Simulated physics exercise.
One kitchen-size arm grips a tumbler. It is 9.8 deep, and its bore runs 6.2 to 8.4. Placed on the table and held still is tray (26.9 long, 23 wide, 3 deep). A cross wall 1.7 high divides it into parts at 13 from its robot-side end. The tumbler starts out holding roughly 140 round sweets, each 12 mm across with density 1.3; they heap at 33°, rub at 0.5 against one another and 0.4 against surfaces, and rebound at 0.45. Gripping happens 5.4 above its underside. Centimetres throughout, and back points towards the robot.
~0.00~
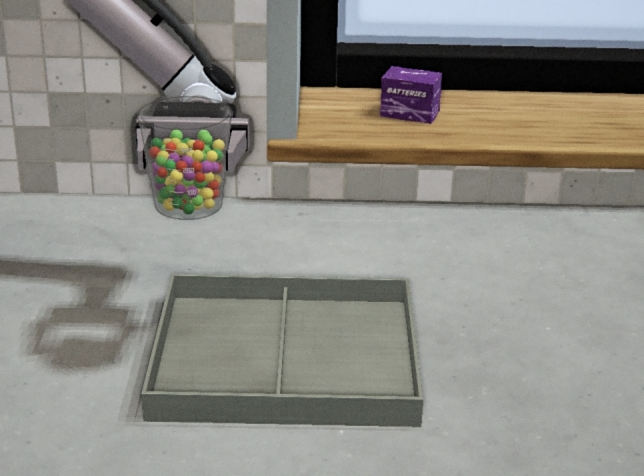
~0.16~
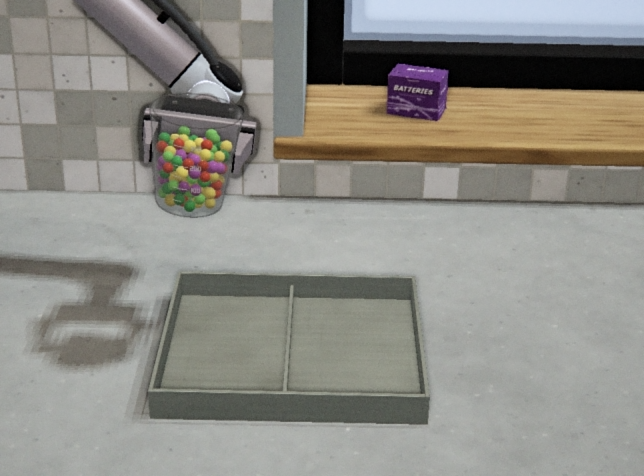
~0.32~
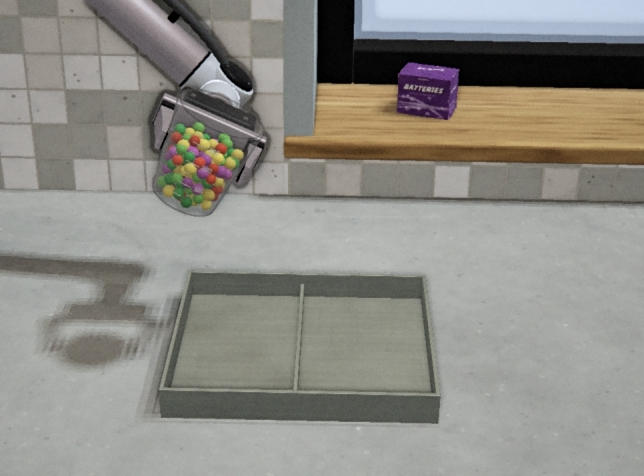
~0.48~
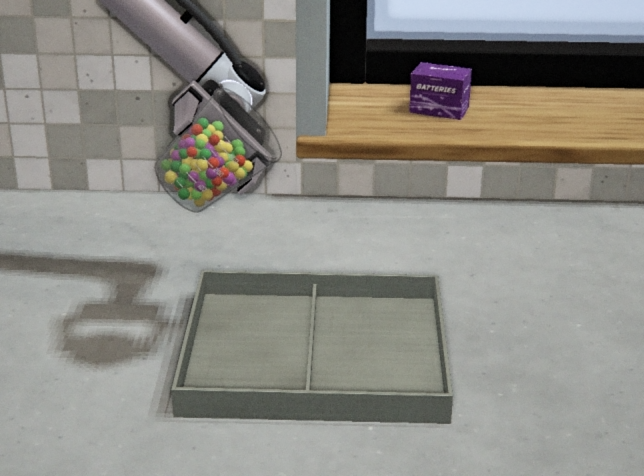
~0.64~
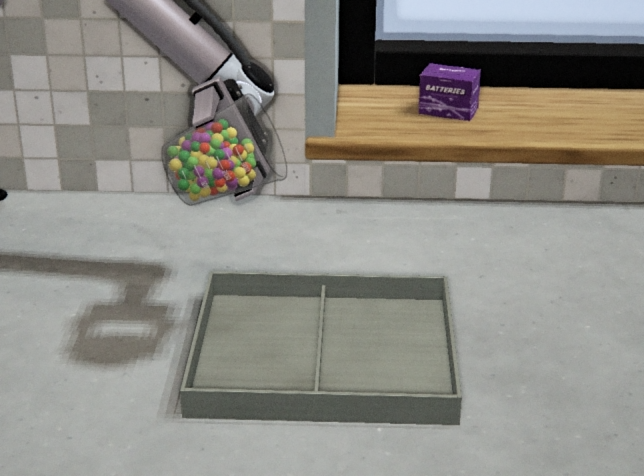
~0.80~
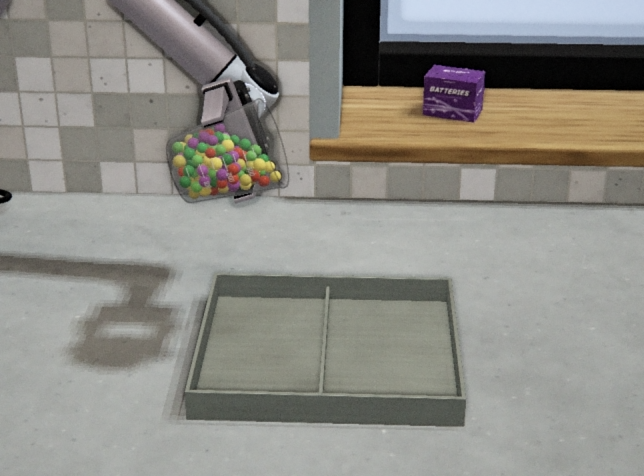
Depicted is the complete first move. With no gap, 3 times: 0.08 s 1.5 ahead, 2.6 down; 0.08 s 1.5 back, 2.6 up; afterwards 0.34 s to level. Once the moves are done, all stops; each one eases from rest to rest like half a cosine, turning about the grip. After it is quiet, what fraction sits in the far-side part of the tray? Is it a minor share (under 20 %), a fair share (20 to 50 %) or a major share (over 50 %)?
It is a minor share.
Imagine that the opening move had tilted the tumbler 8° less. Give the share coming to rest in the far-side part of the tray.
I'd put it close to 5 per cent.
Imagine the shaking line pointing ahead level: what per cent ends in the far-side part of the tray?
It comes to near 45 percent.
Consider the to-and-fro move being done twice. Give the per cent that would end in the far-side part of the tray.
It would then be around 10 per cent.
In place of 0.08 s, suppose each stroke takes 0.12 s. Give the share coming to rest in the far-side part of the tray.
It would be near 0 per cent.
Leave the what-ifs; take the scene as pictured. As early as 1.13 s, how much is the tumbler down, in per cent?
5 %.
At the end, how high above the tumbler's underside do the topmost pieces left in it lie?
Around 8.0 centimetres above the underside.
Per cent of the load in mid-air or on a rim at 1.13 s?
Roughly 2 percent.
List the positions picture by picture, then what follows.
In the first frame, tumbler middle at (187, 161), level; upper third of the load around (190, 153), from x 155 to 220, top at y 135; 141 in the tumbler.
In the second frame, tumbler middle at (193, 159), tilted 7° forward; upper third of the load around (194, 151), from x 160 to 225, top at y 130.
In the third frame, tumbler middle at (202, 158), tilted 25° forward; upper third of the load around (195, 149), from x 165 to 235, top at y 130.
In the fourth frame, tumbler middle at (213, 156), tilted 46° forward; upper third of the load around (205, 146), from x 165 to 245, top at y 125.
In the fifth frame, tumbler middle at (221, 156), tilted 64° forward; upper third of the load around (210, 144), from x 175 to 250, top at y 125.
In the sixth frame, tumbler middle at (225, 157), tilted 71° forward; upper third of the load around (212, 148), from x 180 to 275, top at y 130; 141 in the tumbler.
After 1.13 s, tilted 71° forward, highest piece 25 above the table; 136 in the tumbler, 2 in the far-side part, 3 in flight or on a rim.
After 1.46 s, tilted 34° forward, highest piece 26 above the table; 124 in the tumbler, 11 in the far-side part, 1 in the robot-side part, 5 in flight or on a rim.
After 1.82 s, level, highest piece 26 above the table; 124 in the tumbler, 15 in the far-side part, 2 in the robot-side part.
After 2.87 s, level, highest piece 26 above the table; 124 in the tumbler, 15 in the far-side part, 2 in the robot-side part.
At rest, 124 in the tumbler, 15 in the far-side part, 2 in the robot-side part. That is 11 % in the far-side part of the tray.
